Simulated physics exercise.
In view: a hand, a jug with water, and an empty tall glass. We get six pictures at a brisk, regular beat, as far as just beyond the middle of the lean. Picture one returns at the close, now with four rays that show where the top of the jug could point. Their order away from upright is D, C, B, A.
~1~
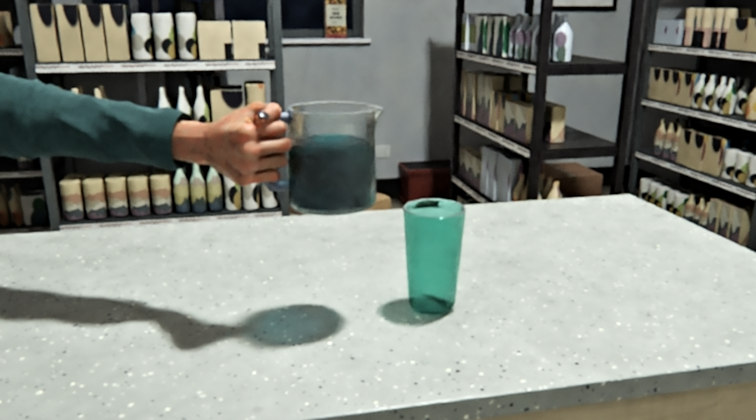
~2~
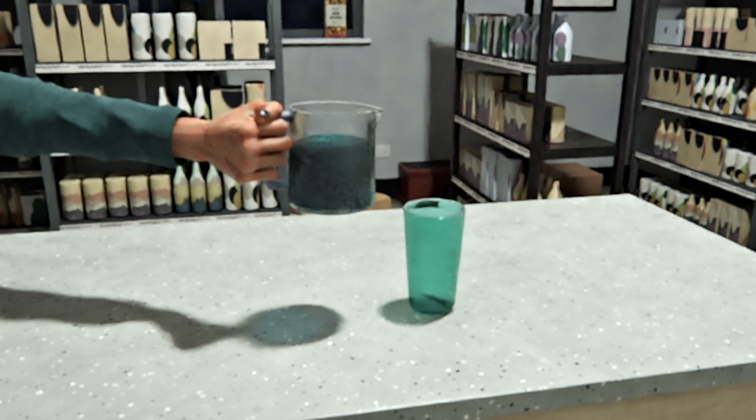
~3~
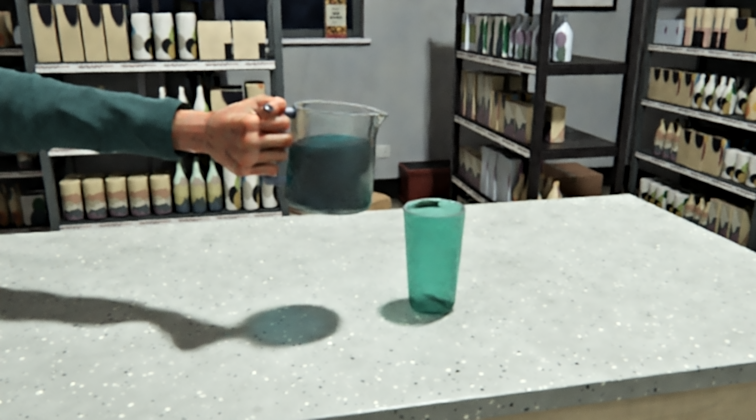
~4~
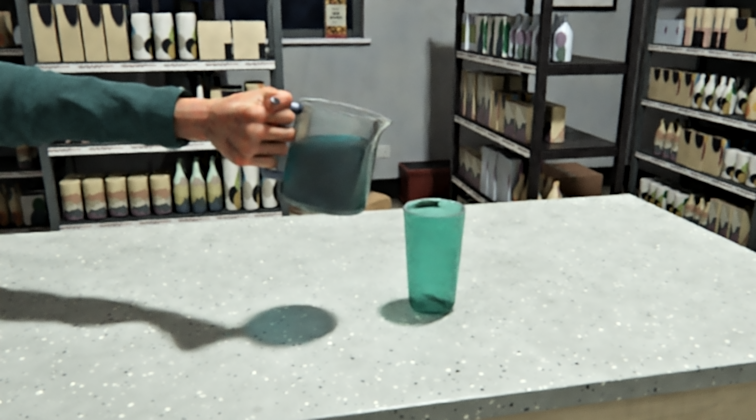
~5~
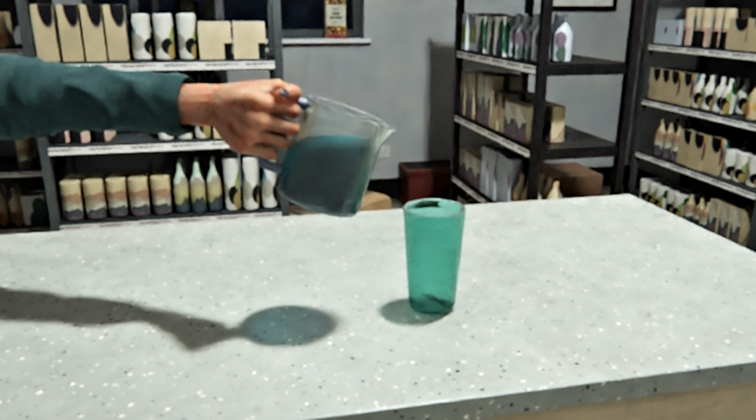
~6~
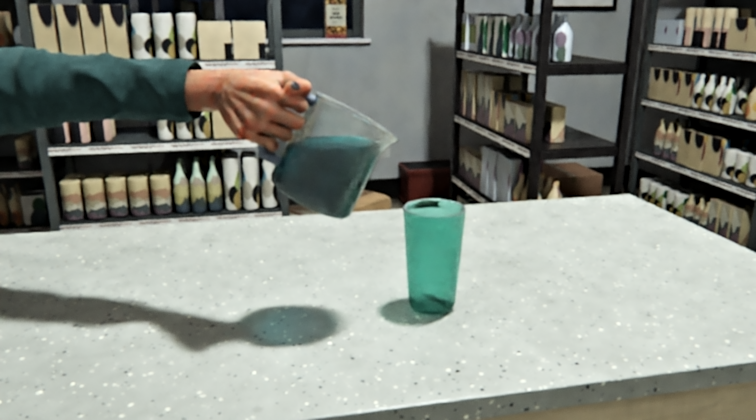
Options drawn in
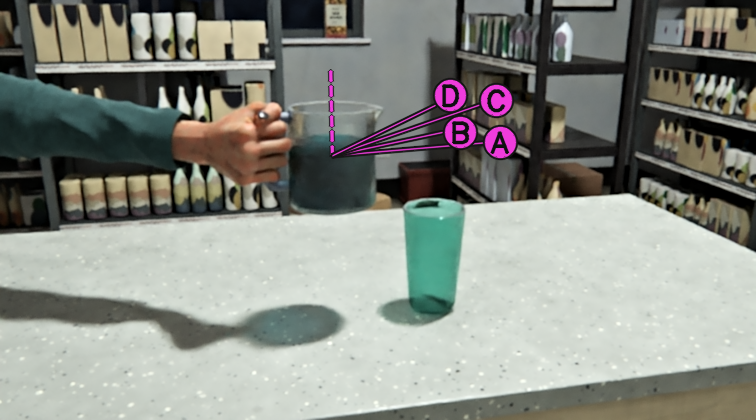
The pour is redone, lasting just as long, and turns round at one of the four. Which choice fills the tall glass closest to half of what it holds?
Go for D.
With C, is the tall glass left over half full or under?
Over half.
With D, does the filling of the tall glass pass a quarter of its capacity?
Yes, clearly.
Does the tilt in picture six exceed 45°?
No, it does not.
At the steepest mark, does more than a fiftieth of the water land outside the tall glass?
Yes.
In magenta, A at (483, 142); B at (442, 132); C at (479, 105); D at (435, 105).
If A is chosen, the tall glass ends with about 64 % of what it can hold; 30 % of the water is spilt.
If B is chosen, the tall glass ends with about 77 % of what it can hold; 9 % of the water is spilt.
If C is chosen, the tall glass ends with about 71 % of what it can hold.
If D is chosen, the tall glass ends with about 52 % of what it can hold.
